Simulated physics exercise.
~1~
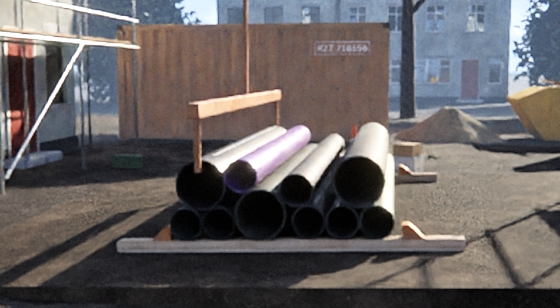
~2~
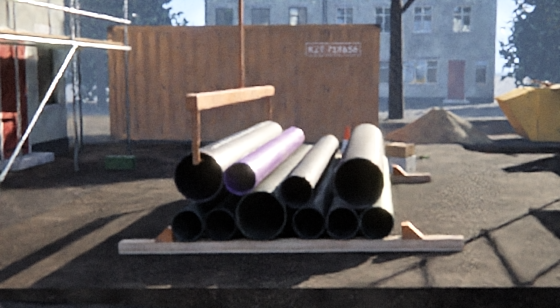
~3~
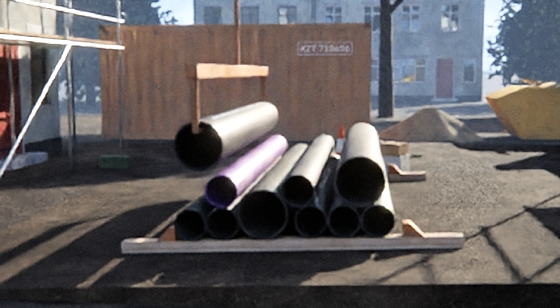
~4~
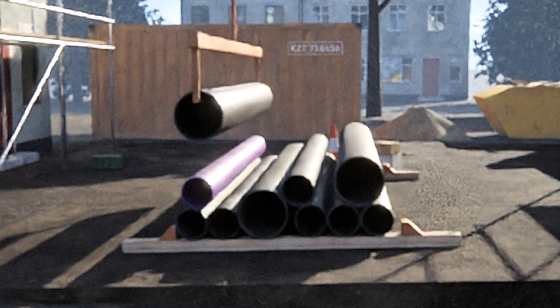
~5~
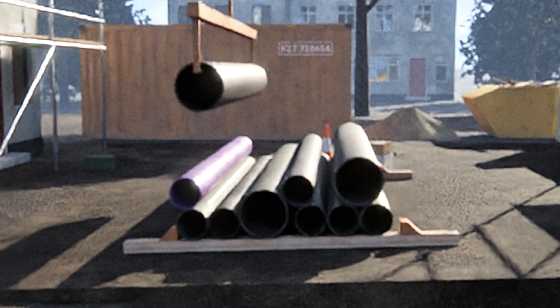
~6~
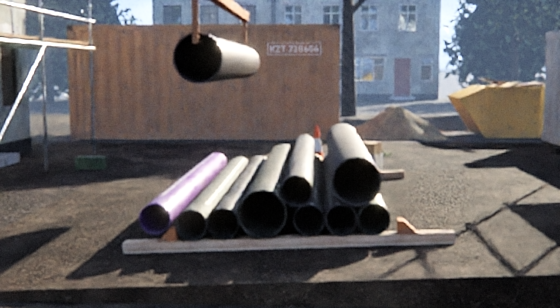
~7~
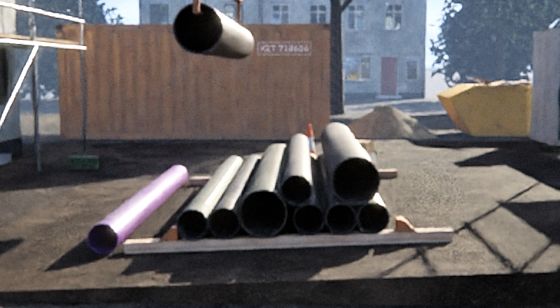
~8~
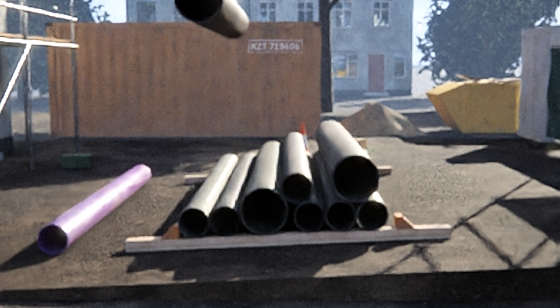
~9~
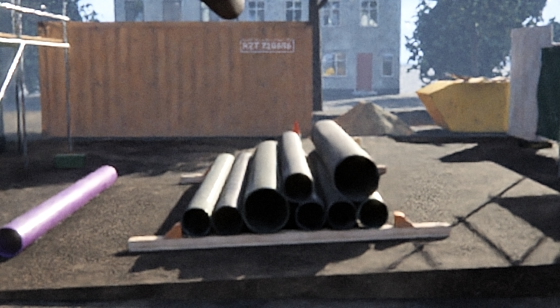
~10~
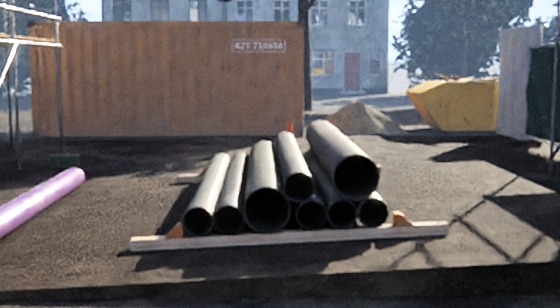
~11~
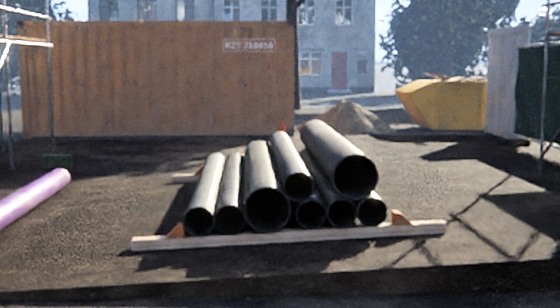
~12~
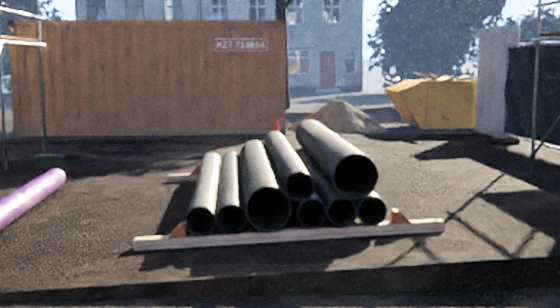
A dark pipe, slung at its ends beneath a wooden beam, rises from the upper left of a stack of pipes on a construction yard, seen end-on from the front. Behind stand a tan container, a yellow skip, a mound of earth and a pale building. As the pipe lifts, the purple pipe beside it slips left and down over its neighbours. It drops off the stack's left side and rolls away across the ground, while the hoisted pipe leaves the top of the view. The purple pipe slows and rests at the far left, the other dark pipes still stacked.
